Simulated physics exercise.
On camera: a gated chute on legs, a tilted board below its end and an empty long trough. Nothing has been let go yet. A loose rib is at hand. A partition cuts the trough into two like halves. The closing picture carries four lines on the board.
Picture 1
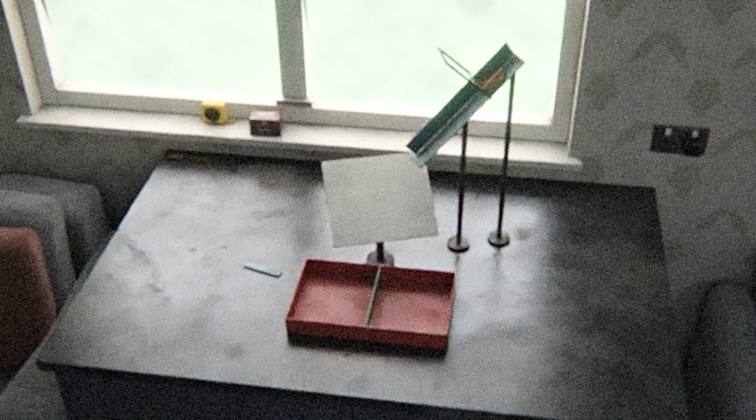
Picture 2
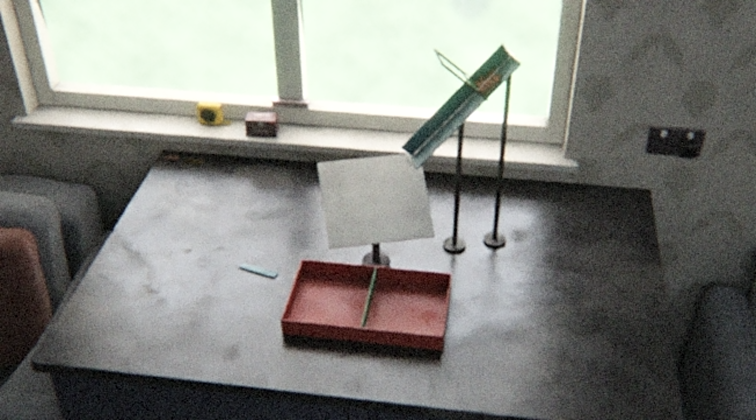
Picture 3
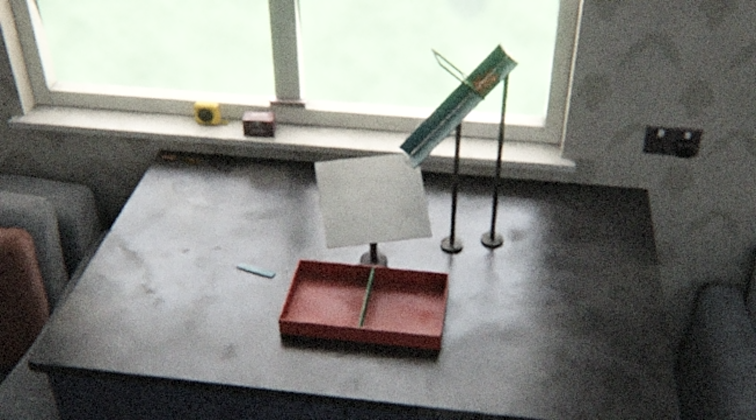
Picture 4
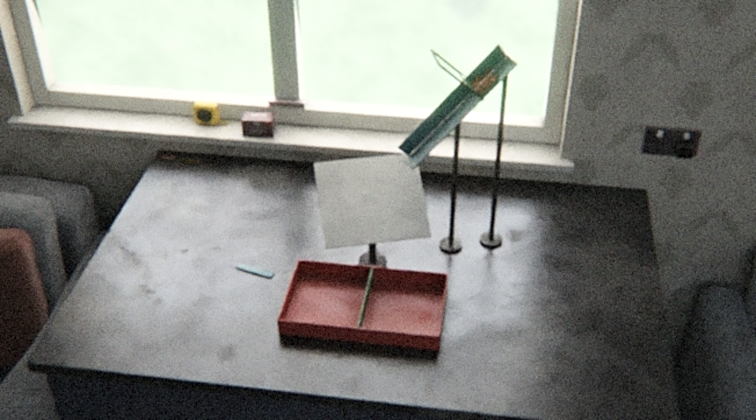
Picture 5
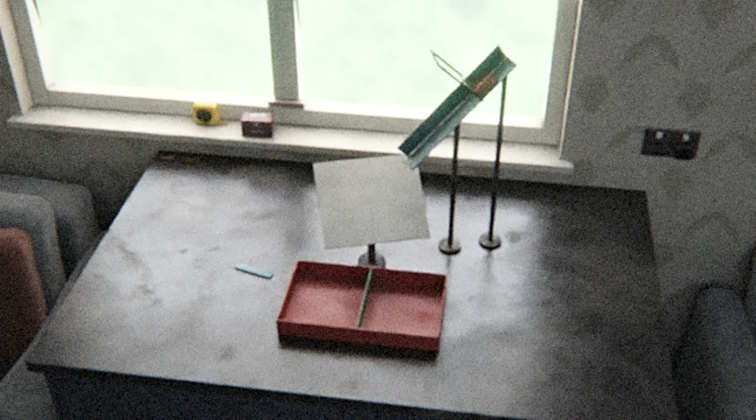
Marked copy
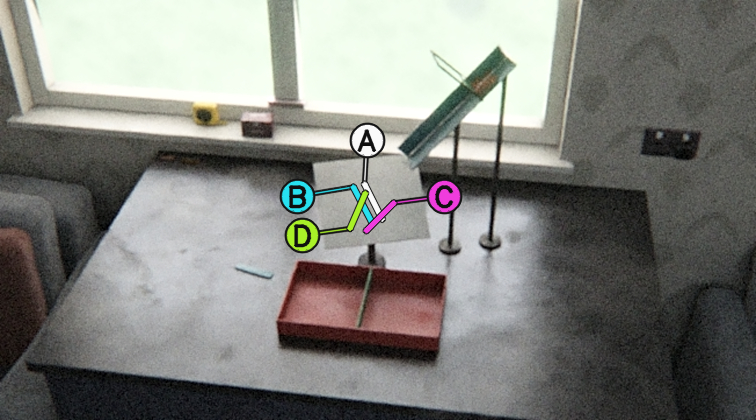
The footage shows a raised, sloping green chute on two thin legs above a tilted pale board and a divided red tray on a dark table by a window; the view drifts very slightly, and nothing else visibly moves.
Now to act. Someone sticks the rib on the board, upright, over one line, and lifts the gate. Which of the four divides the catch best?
Use line D.
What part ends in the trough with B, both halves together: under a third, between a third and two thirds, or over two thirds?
It is over two thirds.
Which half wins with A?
Right.
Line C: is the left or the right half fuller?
The left half.
On the marked copy, line A from (364, 184) to (382, 219); line B from (353, 186) to (371, 221); line C from (393, 202) to (366, 230); line D from (365, 193) to (350, 228).
Choosing A, of what is caught, just a few in the left half, almost all in the right.
Choosing B, of what is caught, about a tenth in the left half, almost all in the right.
Choosing C, of what is caught, almost all in the left half, about a tenth in the right.
Choosing D, of what is caught, roughly two thirds in the left half, roughly a third in the right.
